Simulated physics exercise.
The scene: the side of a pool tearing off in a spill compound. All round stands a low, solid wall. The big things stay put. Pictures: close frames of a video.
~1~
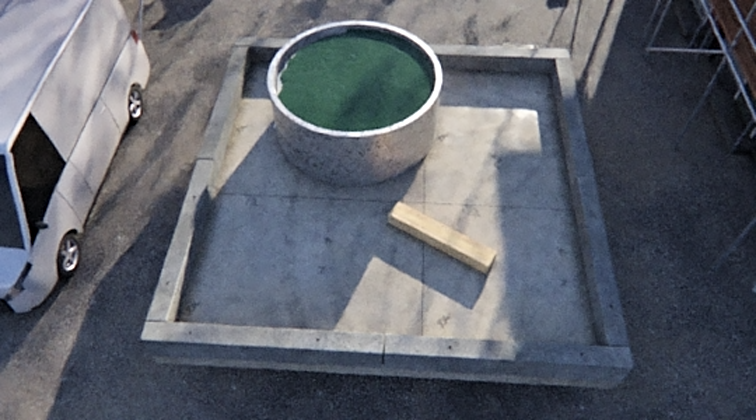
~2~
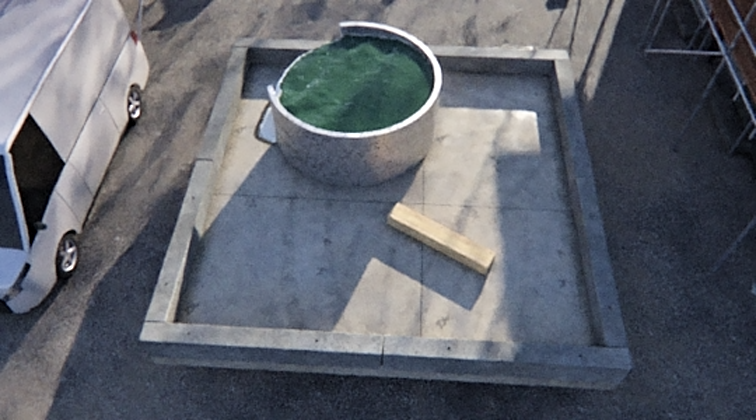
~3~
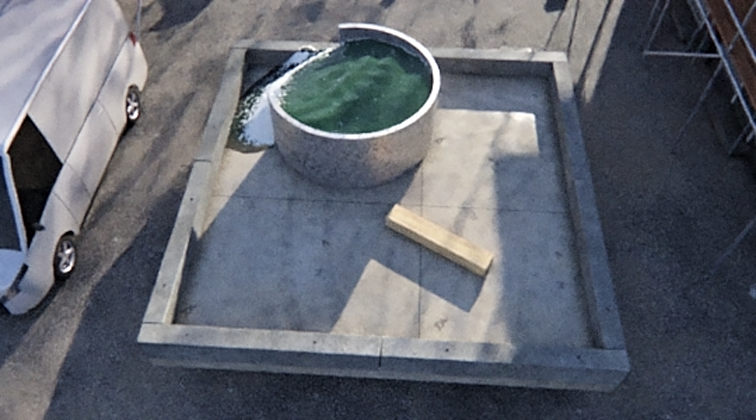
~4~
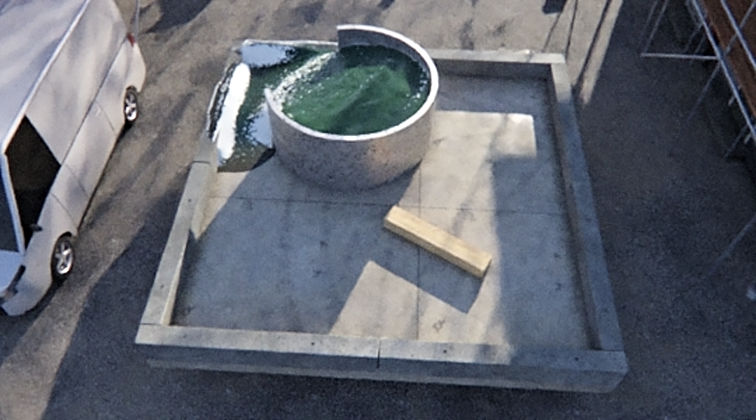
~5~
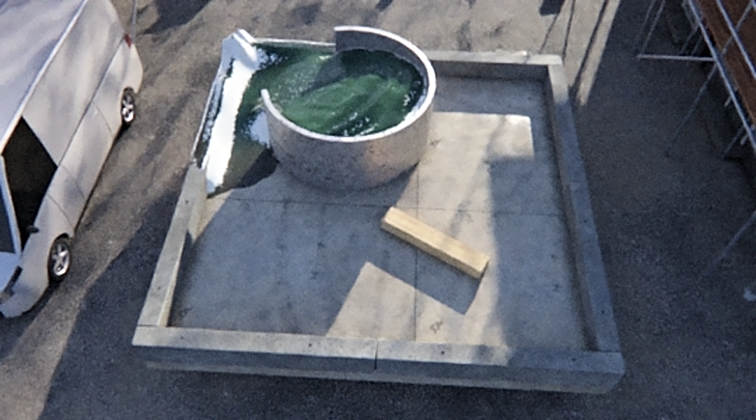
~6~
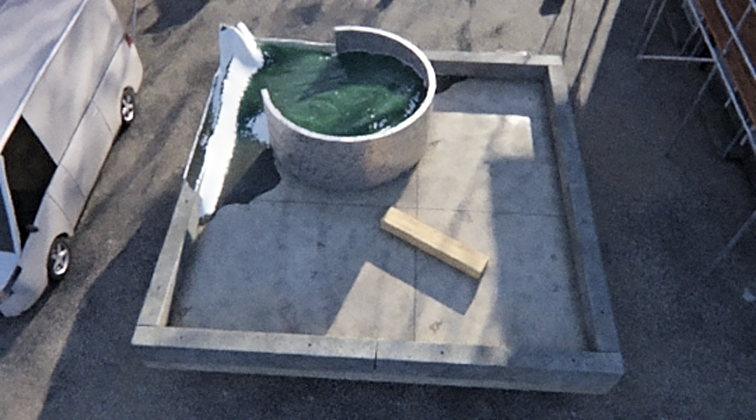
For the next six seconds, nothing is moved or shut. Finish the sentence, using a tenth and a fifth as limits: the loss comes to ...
The loss comes to over a fifth.
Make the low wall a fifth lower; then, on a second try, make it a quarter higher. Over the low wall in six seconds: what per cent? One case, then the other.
The first case gives roughly 44 in a hundred and the second roughly 22 in a hundred.
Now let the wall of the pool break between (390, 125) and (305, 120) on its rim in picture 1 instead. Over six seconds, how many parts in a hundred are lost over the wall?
About 8 %.
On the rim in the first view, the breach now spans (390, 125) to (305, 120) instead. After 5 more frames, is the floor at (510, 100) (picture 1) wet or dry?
At that place: Free of water.
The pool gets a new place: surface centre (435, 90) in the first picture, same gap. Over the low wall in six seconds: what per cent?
Measured share: Close to 24 per cent.
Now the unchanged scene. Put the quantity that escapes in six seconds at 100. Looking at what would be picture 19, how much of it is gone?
Close to 95 per cent, I'd say.
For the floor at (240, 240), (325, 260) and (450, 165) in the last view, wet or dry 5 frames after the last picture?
In the order given, the three are waterlogged, unflooded and unflooded.
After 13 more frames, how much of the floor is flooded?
Near 60 in a hundred.
A moment on, water covers 25 % of the floor; the low wall has let 9 % over.
Next, water covers 30 % of the floor; the low wall has let 17 % over.
Then, water covers 55 % of the floor; the low wall has let 31 % over.
Later, water covers 65 % of the floor; the low wall has let 33 % over.
In the end, water covers 75 % of the floor; the low wall has let 33 % over.
